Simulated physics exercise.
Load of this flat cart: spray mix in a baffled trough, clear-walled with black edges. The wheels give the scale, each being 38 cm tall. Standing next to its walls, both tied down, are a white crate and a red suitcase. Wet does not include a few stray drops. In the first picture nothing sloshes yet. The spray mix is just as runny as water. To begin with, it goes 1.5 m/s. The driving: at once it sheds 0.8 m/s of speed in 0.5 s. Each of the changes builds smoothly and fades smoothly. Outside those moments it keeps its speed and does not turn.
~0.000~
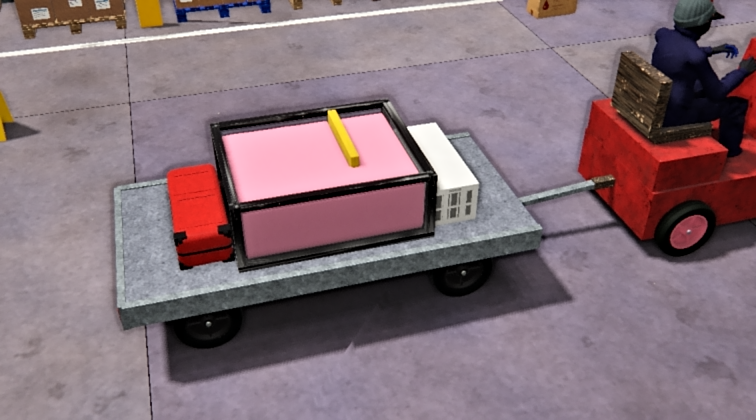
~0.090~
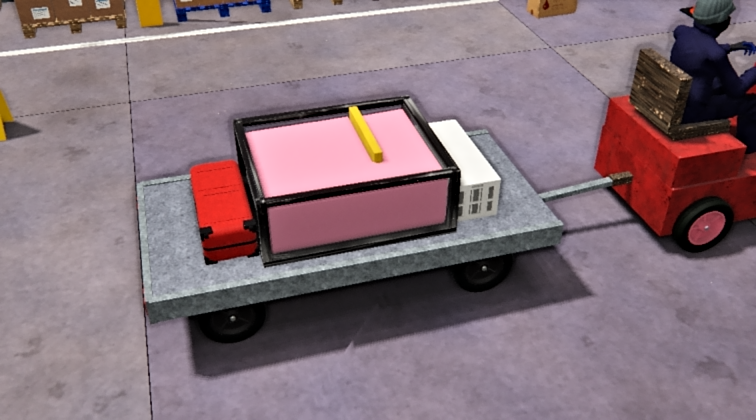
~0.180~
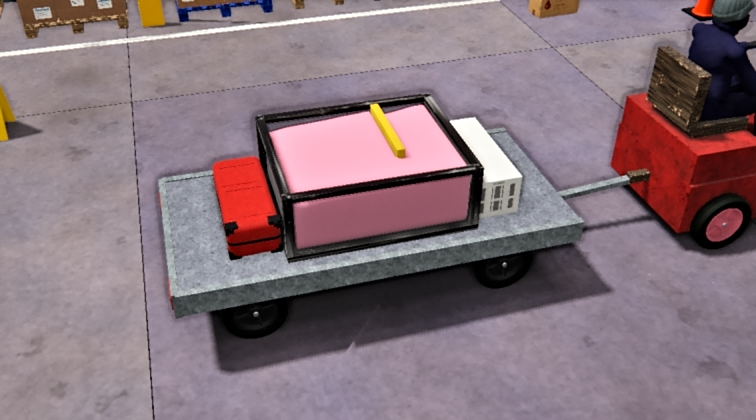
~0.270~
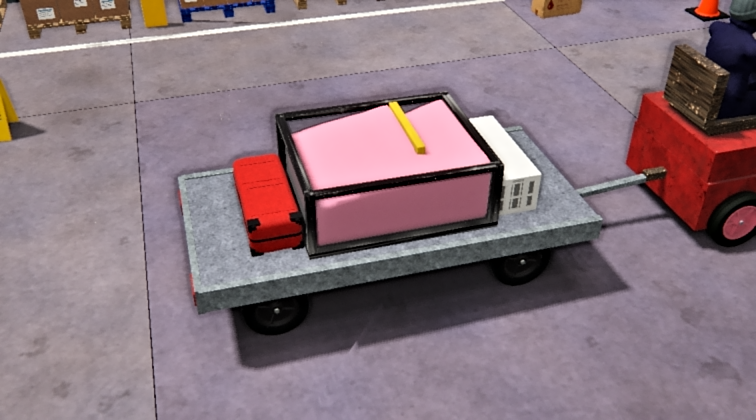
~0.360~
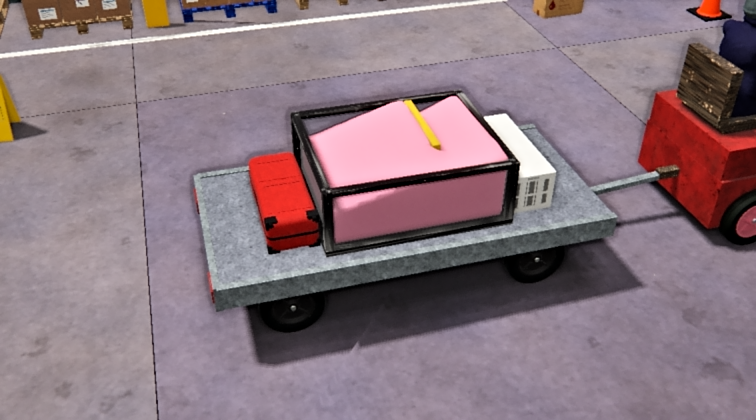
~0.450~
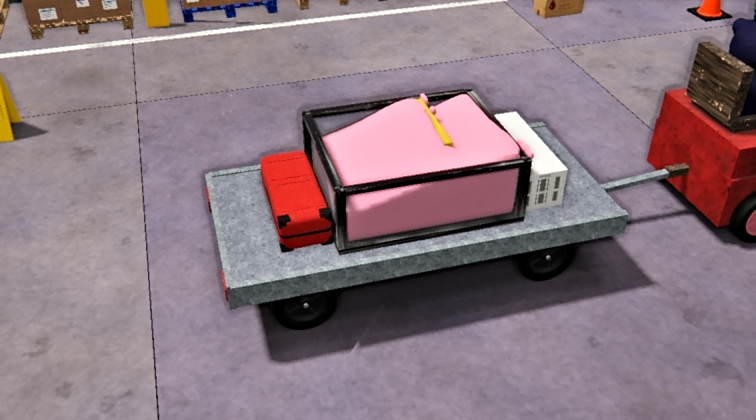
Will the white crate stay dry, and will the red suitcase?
Note: White crate struck; red suitcase untouched.
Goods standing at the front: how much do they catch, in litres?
I'd guess close to 2 litres land there.
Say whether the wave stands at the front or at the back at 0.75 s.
It stands at the forward side.
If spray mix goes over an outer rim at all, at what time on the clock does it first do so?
I'd put it at close to 0.8 seconds.
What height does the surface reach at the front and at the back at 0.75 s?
Front 38 cm, back 30 cm.
After 0.75 s it stands 29 cm high behind and 39 cm in front; all of it is still inside.
After 1.25 s it stands 29 cm high behind and 32 cm in front; 2 per cent has gone over the front and the far side.
After 1.75 s it stands 34 cm high behind and 27 cm in front; 2 per cent has gone over the front and the far side.
After 3.48 s 2 per cent has gone over the front and the far side; the white crate has caught 2 litres and the red suitcase a few drops.
